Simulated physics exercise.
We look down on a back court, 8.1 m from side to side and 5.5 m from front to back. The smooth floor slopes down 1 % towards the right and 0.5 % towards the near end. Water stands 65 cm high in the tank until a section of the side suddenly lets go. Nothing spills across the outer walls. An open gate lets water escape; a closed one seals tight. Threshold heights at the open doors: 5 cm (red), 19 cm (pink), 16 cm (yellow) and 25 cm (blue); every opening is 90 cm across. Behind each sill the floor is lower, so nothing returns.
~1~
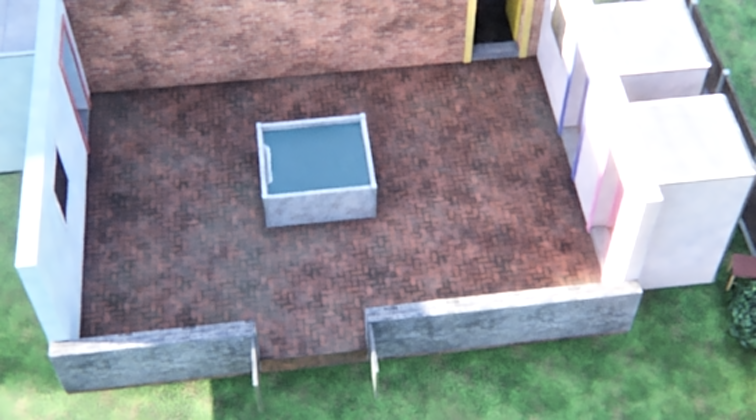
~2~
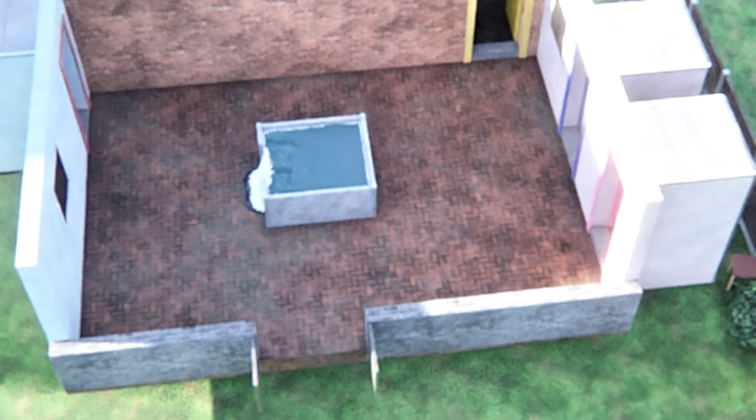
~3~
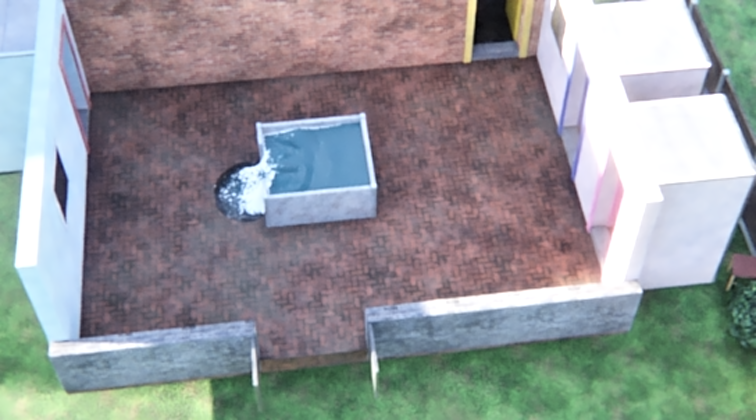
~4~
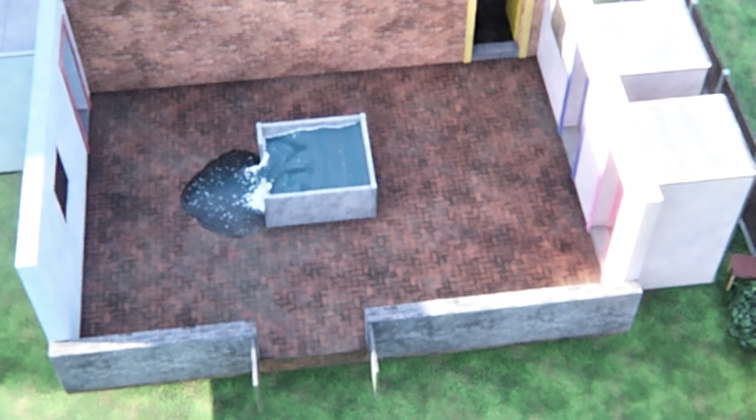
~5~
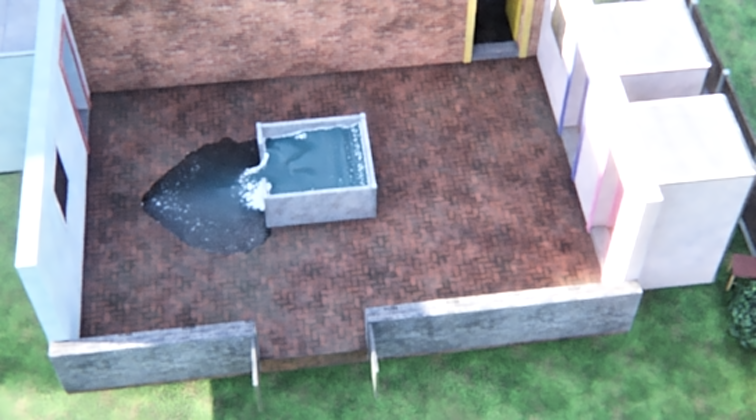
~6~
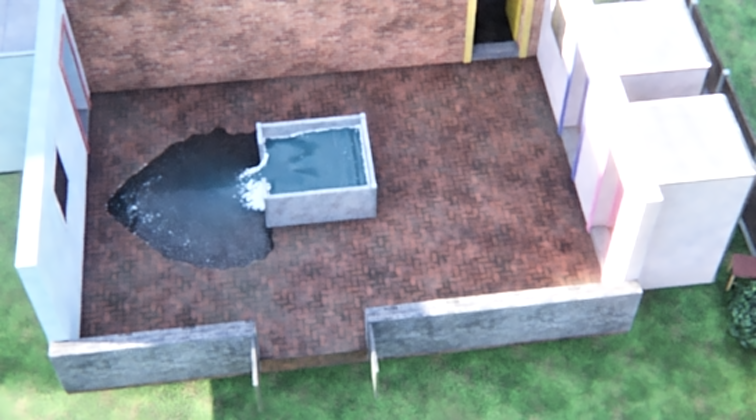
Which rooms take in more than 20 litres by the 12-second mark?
The water let in: At the red door it exceeds the limit; at the pink door it keeps below the limit; at the yellow door it stays under the limit; at the blue door it stays under the limit.
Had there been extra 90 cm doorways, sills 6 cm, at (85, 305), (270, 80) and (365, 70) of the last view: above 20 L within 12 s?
In turn: Past it, not over, below.
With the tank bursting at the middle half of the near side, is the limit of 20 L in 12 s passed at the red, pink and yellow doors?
Then: Red below, pink below, yellow not over.
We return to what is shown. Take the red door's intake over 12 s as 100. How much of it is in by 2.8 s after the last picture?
Some 55 per cent by then.
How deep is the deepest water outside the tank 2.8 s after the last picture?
Roughly 17 cm.
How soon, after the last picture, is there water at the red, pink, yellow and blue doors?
Red 0.7 s, pink 7.5 s, yellow 7.0 s, blue 8.5 s.
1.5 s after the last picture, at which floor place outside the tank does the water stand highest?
At about (79, 365).
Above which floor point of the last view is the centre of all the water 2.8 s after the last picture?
At about (210, 206).
Then, 0.7 s after the last picture water covers 25 % of the floor and is deepest (25 cm) near (252, 195); red door not reached, pink door not reached, yellow door not reached, blue door not reached.
Then, 1.5 s after the last picture water covers 30 % of the floor and is deepest (28 cm) near (79, 365); red door 12 cm at the sill, 14 L in, pink door not reached, yellow door not reached, blue door not reached.
Then, 2.8 s after the last picture water covers 30 % of the floor and is deepest (17 cm) near (79, 365); red door 10 cm at the sill, 38 L in, pink door not reached, yellow door not reached, blue door not reached.
Then, 6.3 s after the last picture water covers 70 % of the floor and is deepest (8 cm) near (79, 365); red door 6 cm at the sill, 69 L in, pink door not reached, yellow door not reached, blue door not reached.
Then, 11.3 s after the last picture water covers 95 % of the floor and is deepest (8 cm) near (594, 311); red door 2 cm at the sill, 71 L in, pink door 7 cm at the sill, 0 L in, yellow door 4 cm at the sill, 0 L in, blue door 6 cm at the sill, 0 L in.
